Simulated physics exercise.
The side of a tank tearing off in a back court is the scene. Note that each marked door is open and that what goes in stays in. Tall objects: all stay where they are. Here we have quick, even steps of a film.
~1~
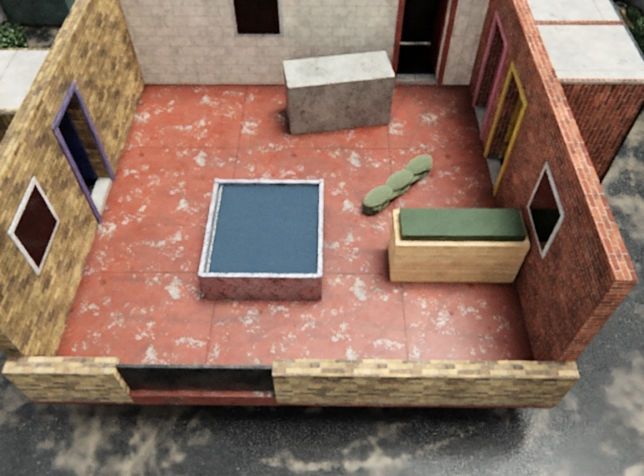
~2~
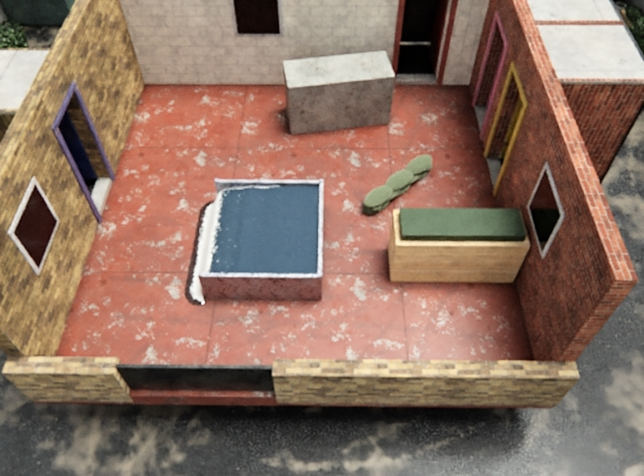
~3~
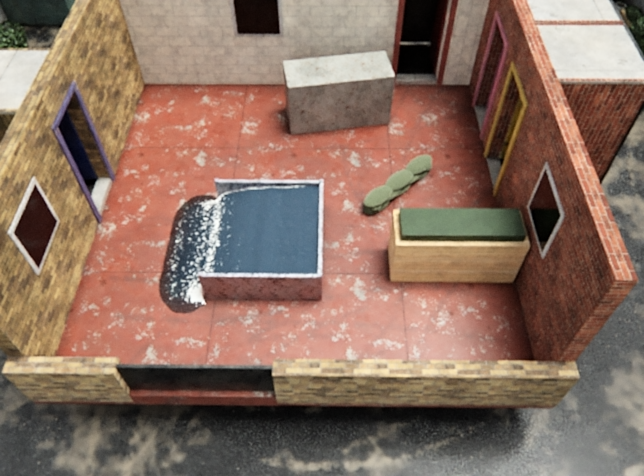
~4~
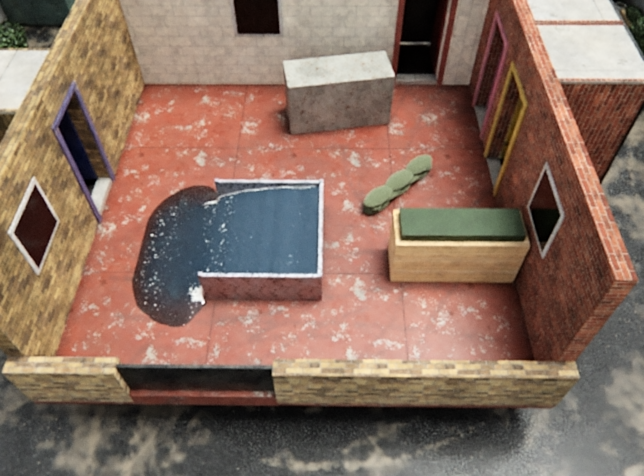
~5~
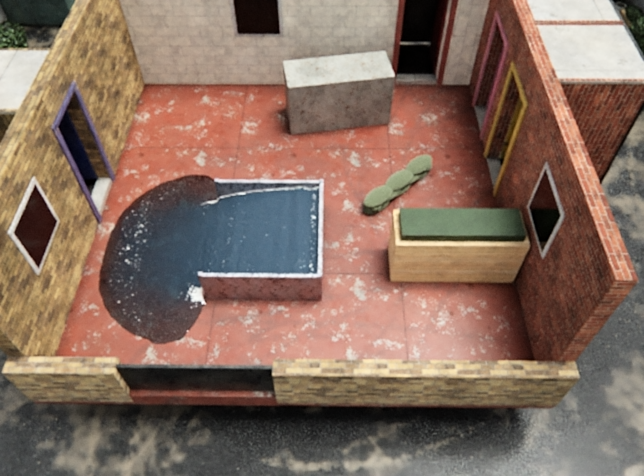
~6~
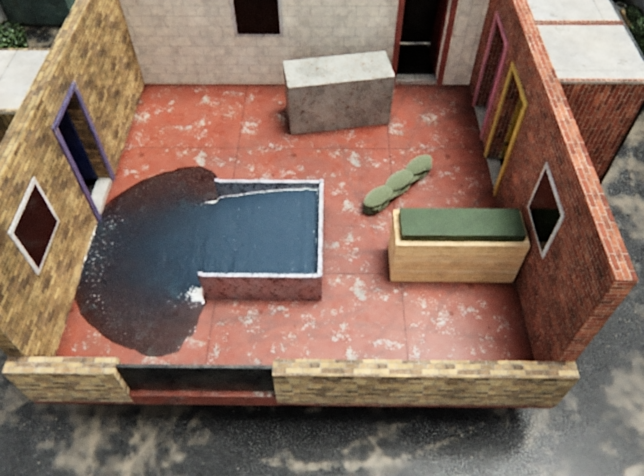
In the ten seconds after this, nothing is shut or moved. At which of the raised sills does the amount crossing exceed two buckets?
At the yellow door it does not exceed two buckets; at the pink door it does not exceed two buckets; at the blue door it exceeds two buckets; at the red door it does not exceed two buckets.
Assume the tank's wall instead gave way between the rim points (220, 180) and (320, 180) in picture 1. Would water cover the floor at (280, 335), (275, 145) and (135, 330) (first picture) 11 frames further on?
Taking the spots in turn: Untouched, swamped and untouched.
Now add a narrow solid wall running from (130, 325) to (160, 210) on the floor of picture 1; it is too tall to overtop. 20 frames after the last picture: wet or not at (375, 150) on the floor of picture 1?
I'd say it ends up unwetted.
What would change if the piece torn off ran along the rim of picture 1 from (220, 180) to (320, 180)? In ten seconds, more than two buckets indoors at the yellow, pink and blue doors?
The yellow door tops the limit, the pink door tops the limit and the blue door remains within the limit.
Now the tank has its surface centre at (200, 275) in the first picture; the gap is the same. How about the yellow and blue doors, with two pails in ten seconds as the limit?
Looking at it, yellow comes in under and blue comes in under.
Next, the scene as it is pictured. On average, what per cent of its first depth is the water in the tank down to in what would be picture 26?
My reading: Near 18 %.
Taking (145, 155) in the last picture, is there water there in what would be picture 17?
It'll be soaked.
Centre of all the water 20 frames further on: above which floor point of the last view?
Near pixel (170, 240).
A moment on, water covers 20 % of the floor; the yellow door not reached, the pink door not reached, the blue door under two buckets in, the red door not reached.
Next, water covers 25 % of the floor; the yellow door not reached, the pink door not reached, the blue door over two buckets in, the red door not reached.
Then, water covers 40 % of the floor; the yellow door not reached, the pink door not reached, the blue door far over two buckets in, the red door not reached.
Later, water covers 65 % of the floor; the yellow door not reached, the pink door not reached, the blue door far over two buckets in, the red door wet at the sill, nothing in.
In the end, water covers 85 % of the floor; the yellow door wet at the sill, nothing in, the pink door under two buckets in, the blue door far over two buckets in, the red door wet at the sill, nothing in.
